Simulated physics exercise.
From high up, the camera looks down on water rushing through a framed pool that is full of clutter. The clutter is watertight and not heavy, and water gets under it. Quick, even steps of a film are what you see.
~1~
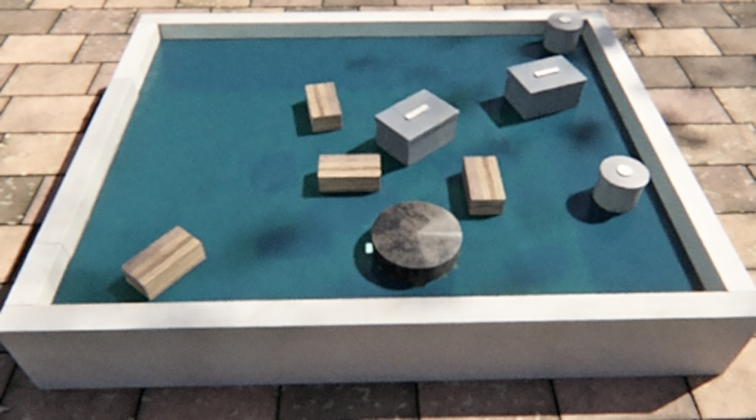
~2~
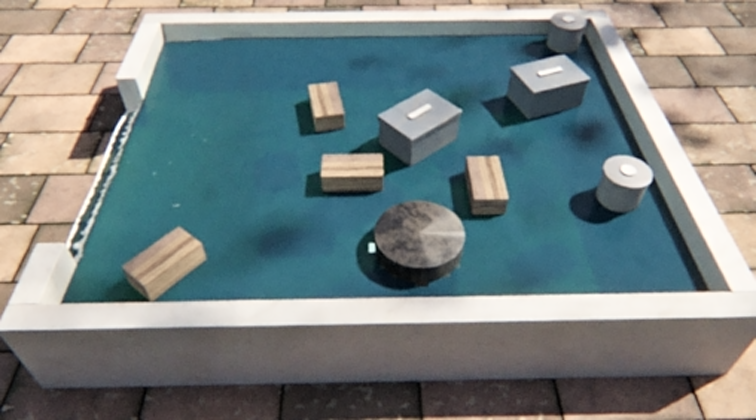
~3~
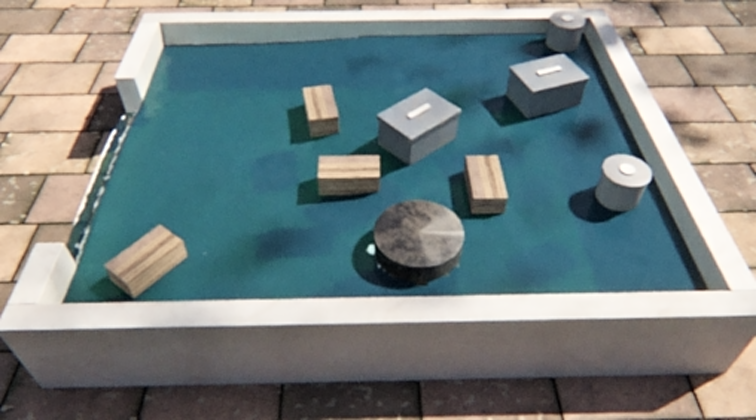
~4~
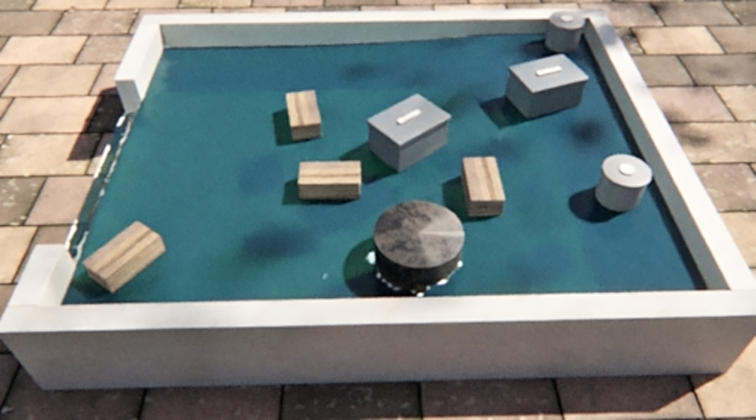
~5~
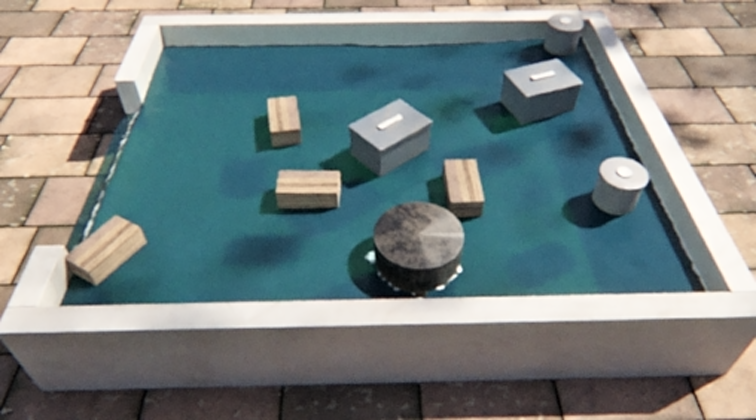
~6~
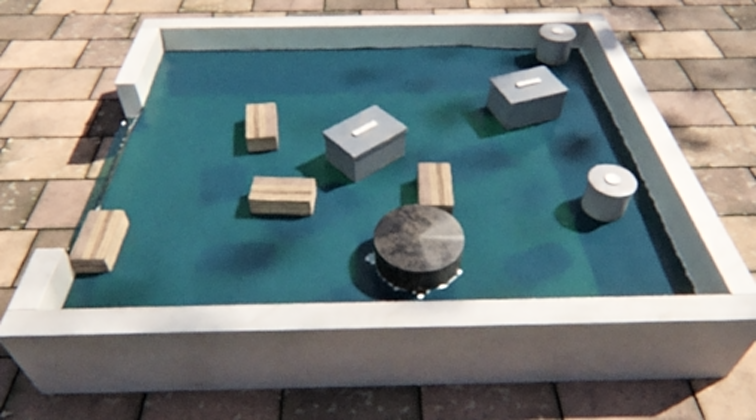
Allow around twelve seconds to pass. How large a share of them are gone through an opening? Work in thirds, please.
The result is a middle share, a third to two thirds.
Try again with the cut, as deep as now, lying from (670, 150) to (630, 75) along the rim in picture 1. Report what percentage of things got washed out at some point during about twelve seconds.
It comes to about 60 per cent of the things.
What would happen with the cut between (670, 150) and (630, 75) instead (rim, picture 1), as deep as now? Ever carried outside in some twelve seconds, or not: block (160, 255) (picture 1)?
Obs., item: Retained.
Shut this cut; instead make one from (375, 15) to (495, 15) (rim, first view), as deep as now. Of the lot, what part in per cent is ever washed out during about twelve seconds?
I reckon 50 percent.
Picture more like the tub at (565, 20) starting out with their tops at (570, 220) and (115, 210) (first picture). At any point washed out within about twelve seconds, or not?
One after the other: Never escapes, escapes.
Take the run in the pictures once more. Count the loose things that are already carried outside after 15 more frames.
3 in all.
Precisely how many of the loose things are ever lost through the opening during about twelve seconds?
That gives 4.
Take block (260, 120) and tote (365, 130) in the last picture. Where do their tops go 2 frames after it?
Look for them close to (212, 126) and (322, 135).
A moment on, 1 of 8 are out; 7 afloat.
Next, 2 of 8 are out; 6 afloat.
Later, 3 of 8 are out; 5 afloat.
In the end, 4 of 8 are out; 4 afloat.
